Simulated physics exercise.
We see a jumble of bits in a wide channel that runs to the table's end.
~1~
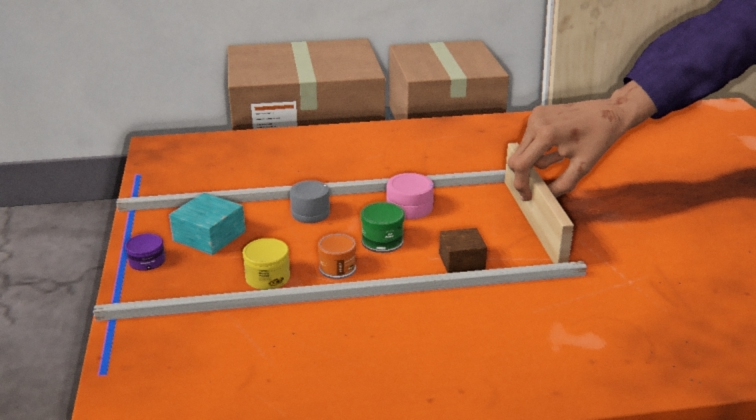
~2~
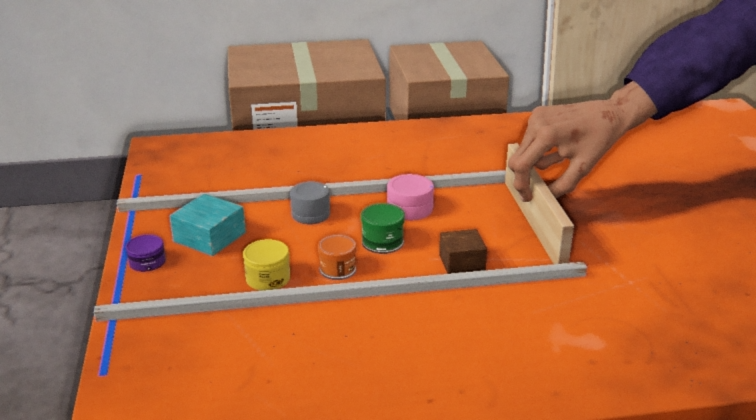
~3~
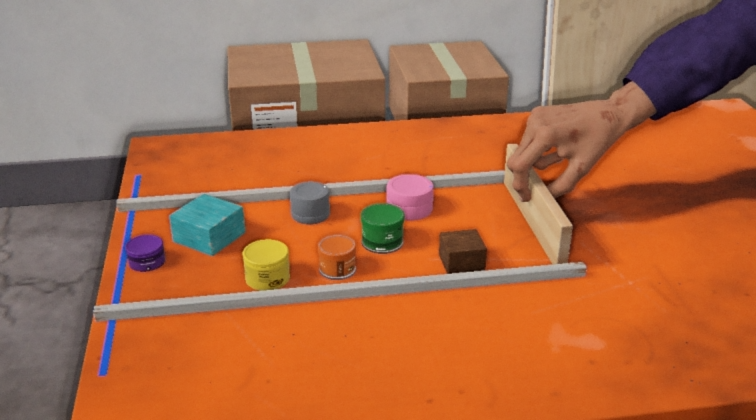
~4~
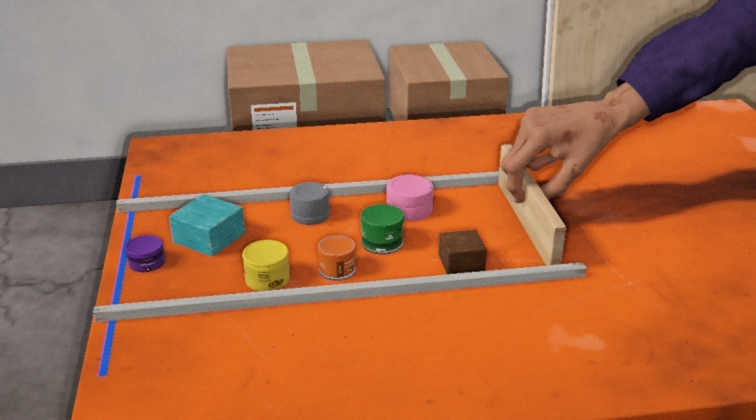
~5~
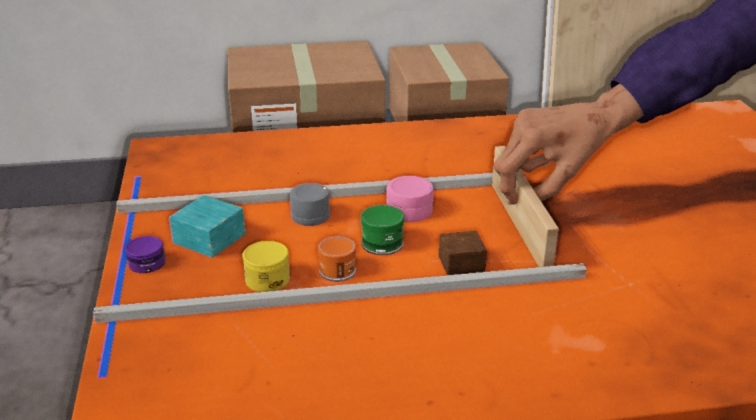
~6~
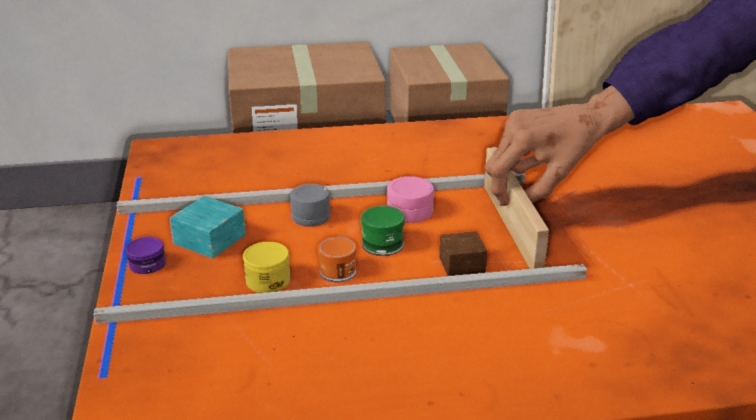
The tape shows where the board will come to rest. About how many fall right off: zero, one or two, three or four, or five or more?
The number that fall off is five or more.
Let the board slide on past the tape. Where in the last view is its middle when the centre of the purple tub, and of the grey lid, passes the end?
At (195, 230) for the purple tub; at (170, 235) for the grey lid.
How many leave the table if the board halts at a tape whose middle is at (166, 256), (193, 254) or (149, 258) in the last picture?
Try by try, 4, 2 and 5.
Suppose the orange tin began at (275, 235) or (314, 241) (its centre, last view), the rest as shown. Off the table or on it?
In that order, it comes down; tumbles off.
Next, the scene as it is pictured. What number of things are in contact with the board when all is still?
It touches 1.
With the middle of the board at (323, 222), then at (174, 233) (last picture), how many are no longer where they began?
6 and 8.
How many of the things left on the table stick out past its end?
The number is 1.
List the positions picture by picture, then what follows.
In the first frame, purple tub (146, 252); turquoise block (208, 223); yellow tub (267, 264); board (536, 202); tape (124, 257).
In the second frame, turquoise block (208, 224); grey lid (310, 203).
In the third frame, yellow tub (267, 265); board (535, 202).
In the fourth frame, purple tub (145, 254); pink lid (410, 198).
In the fifth frame, turquoise block (208, 226); brown block (462, 253).
In the sixth frame, purple tub (146, 255); turquoise block (208, 227); yellow tub (267, 267); board (514, 206); tape (124, 260).
Soon after, none off yet; purple tub at rest near (146, 255); turquoise block at rest near (208, 227); yellow tub at rest near (267, 267).
After that, none off yet; purple tub at rest near (146, 255); turquoise block at rest near (208, 227); yellow tub displaced about its own width near (199, 276).
And then, none off yet; purple tub displaced about its own width near (102, 269); turquoise block displaced about its own width near (131, 241); yellow tub displaced well along near (93, 291).
In the end, the number that fall off is five or more; gone, pink lid, green pot, orange tin, grey lid, yellow tub, turquoise block and purple tub.
